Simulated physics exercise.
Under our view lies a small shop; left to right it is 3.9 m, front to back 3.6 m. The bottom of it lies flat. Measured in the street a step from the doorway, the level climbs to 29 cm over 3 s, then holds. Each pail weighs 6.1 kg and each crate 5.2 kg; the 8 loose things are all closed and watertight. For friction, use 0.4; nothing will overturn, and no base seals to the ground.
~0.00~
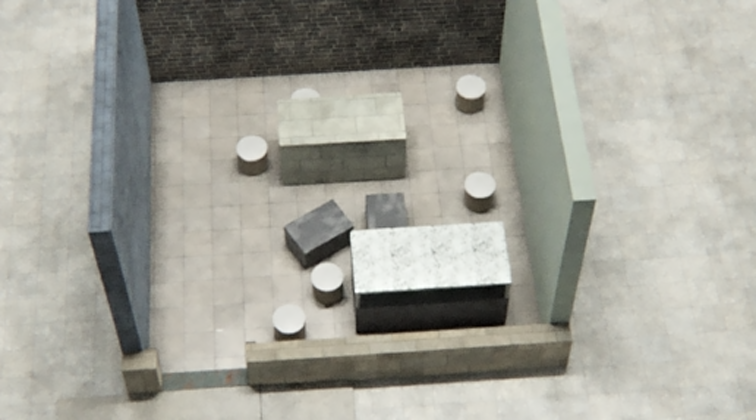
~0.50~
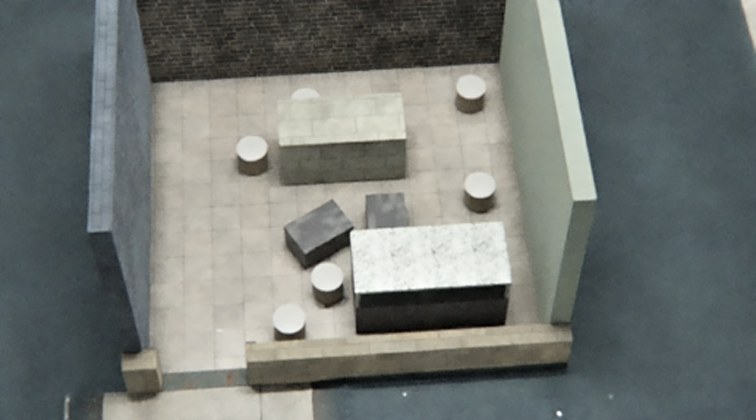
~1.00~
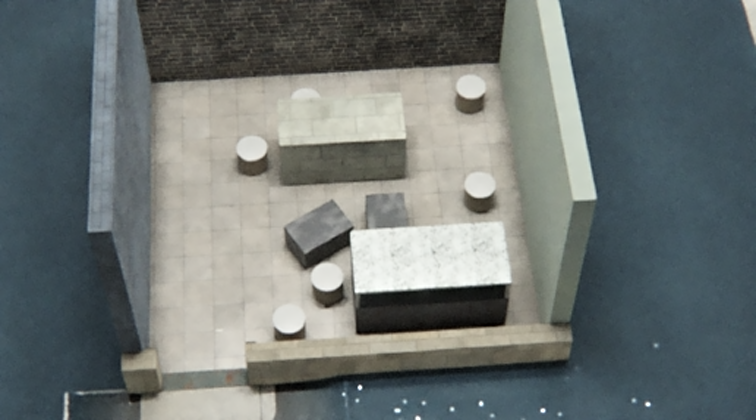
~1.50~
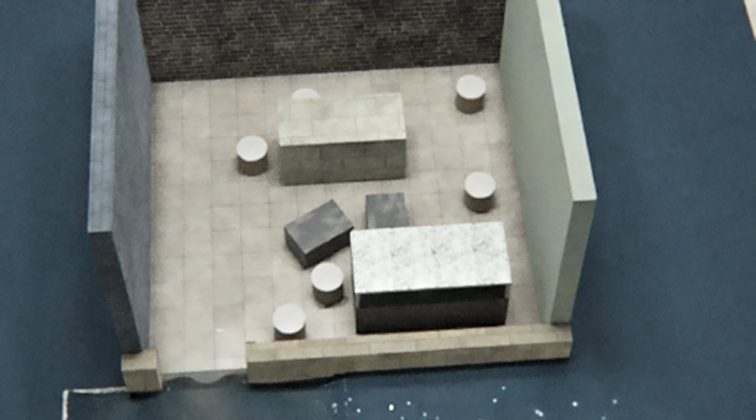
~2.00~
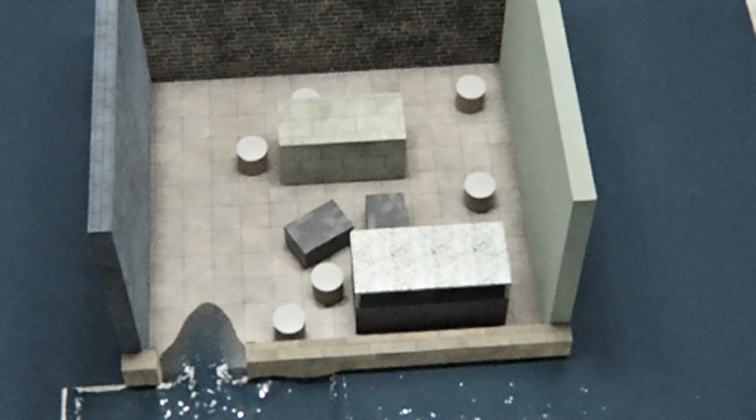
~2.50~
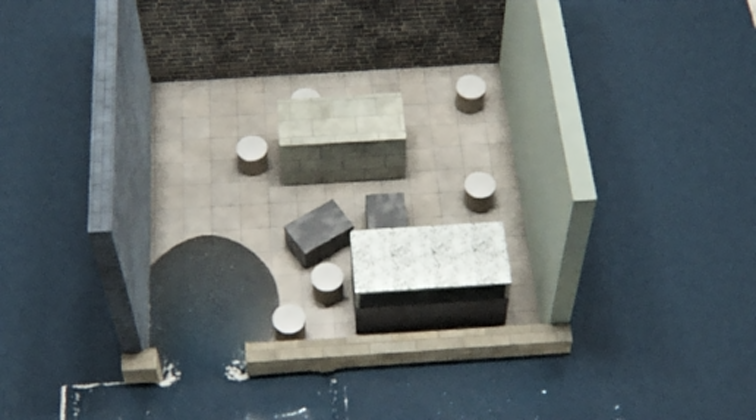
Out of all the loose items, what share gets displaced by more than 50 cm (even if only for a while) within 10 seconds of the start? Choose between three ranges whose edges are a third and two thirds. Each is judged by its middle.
The range is the middle one, a third to two thirds.
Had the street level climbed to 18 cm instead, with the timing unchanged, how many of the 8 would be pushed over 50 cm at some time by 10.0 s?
The answer would then be 4.
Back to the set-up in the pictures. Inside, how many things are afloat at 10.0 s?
By my count, 6.
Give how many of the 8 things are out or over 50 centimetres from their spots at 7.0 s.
4.
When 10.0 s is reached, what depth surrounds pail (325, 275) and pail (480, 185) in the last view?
Roughly 4 and 14 cm.
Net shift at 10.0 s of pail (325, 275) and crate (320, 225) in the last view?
Respectively 0 and 60 cm.
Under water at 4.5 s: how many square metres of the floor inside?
I'd put it close to 7.0 m2.
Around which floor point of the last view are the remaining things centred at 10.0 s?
Around (417, 228).
After 3.5 s 0 of 8 are over 50 cm from their spots; 0 afloat.
After 4.5 s 1 of 8 are over 50 cm from their spots; 1 afloat.
After 7.0 s 4 of 8 are over 50 cm from their spots; 2 afloat.
After 10.0 s 5 of 8 are over 50 cm from their spots, and 5 have been at some point; 6 afloat.
